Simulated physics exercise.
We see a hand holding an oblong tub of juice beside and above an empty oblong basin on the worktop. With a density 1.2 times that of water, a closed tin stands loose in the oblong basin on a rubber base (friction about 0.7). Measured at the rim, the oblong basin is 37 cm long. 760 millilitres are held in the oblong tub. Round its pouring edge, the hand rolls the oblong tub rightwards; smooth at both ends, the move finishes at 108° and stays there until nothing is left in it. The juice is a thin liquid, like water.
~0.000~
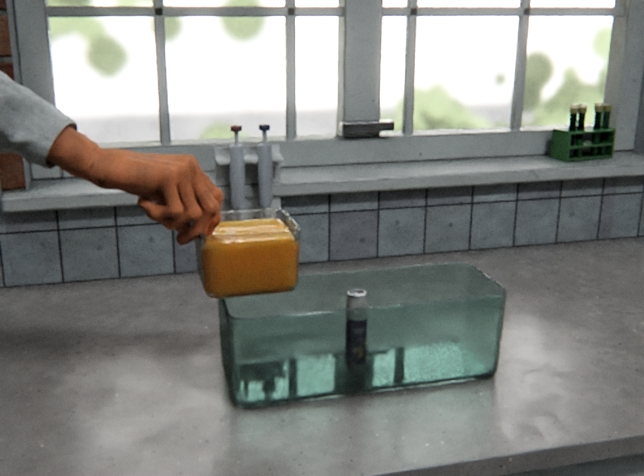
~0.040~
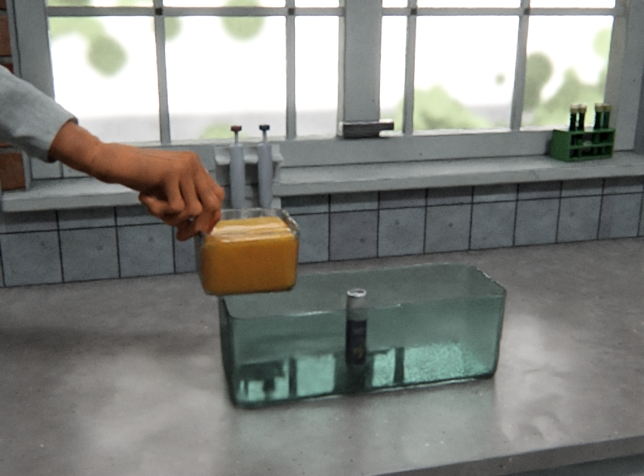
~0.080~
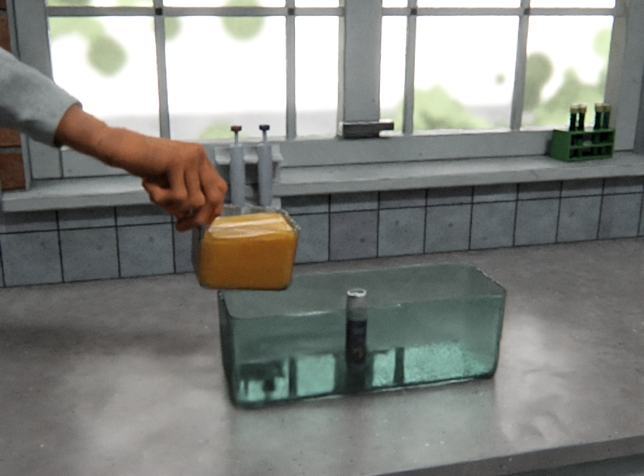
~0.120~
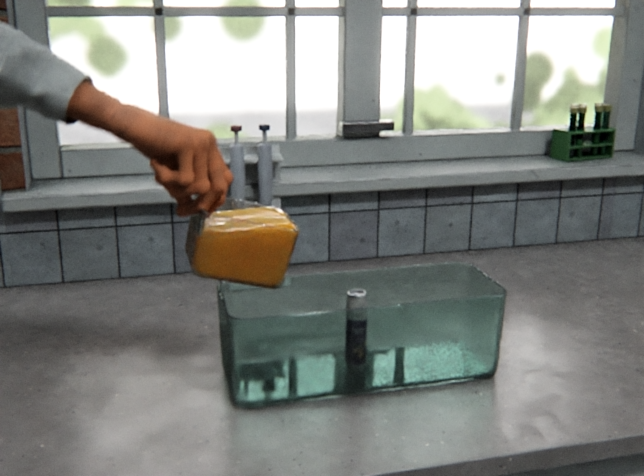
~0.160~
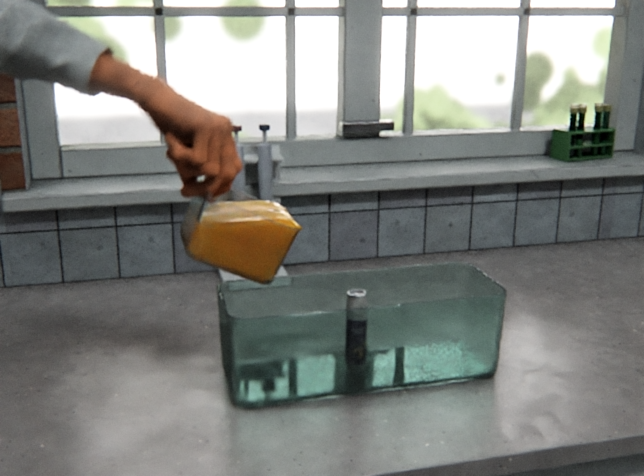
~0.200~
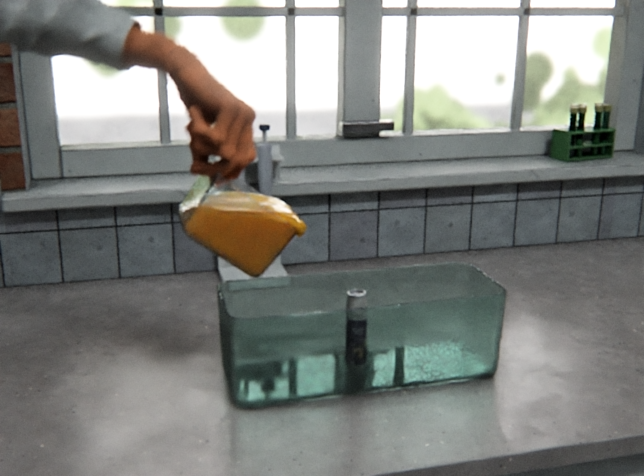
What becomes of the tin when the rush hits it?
It is left on its base.
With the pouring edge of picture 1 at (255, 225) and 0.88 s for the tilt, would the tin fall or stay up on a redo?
Then it stays on its base.
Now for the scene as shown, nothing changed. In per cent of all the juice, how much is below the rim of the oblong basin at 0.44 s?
Roughly 14 percent of it.
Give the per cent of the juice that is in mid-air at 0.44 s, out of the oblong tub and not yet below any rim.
Some 46 per cent, I reckon.
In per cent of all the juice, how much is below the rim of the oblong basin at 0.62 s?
I reckon close to 84 per cent.
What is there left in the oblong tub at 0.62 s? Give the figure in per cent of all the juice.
About 5 % is still there.
After 0.44 s the tilt is 104° and 40 per cent is still to pour; the tin stands where it began.
After 0.62 s the tilt is 108° and 5 per cent is still to pour; the tin stands where it began.
After 0.80 s the tilt is 108° and 0 per cent is still to pour; the tin stands where it began.
After 1.00 s the tilt is 108° and 0 per cent is still to pour; the tin stands where it began.
In the end the tin stands where it began.
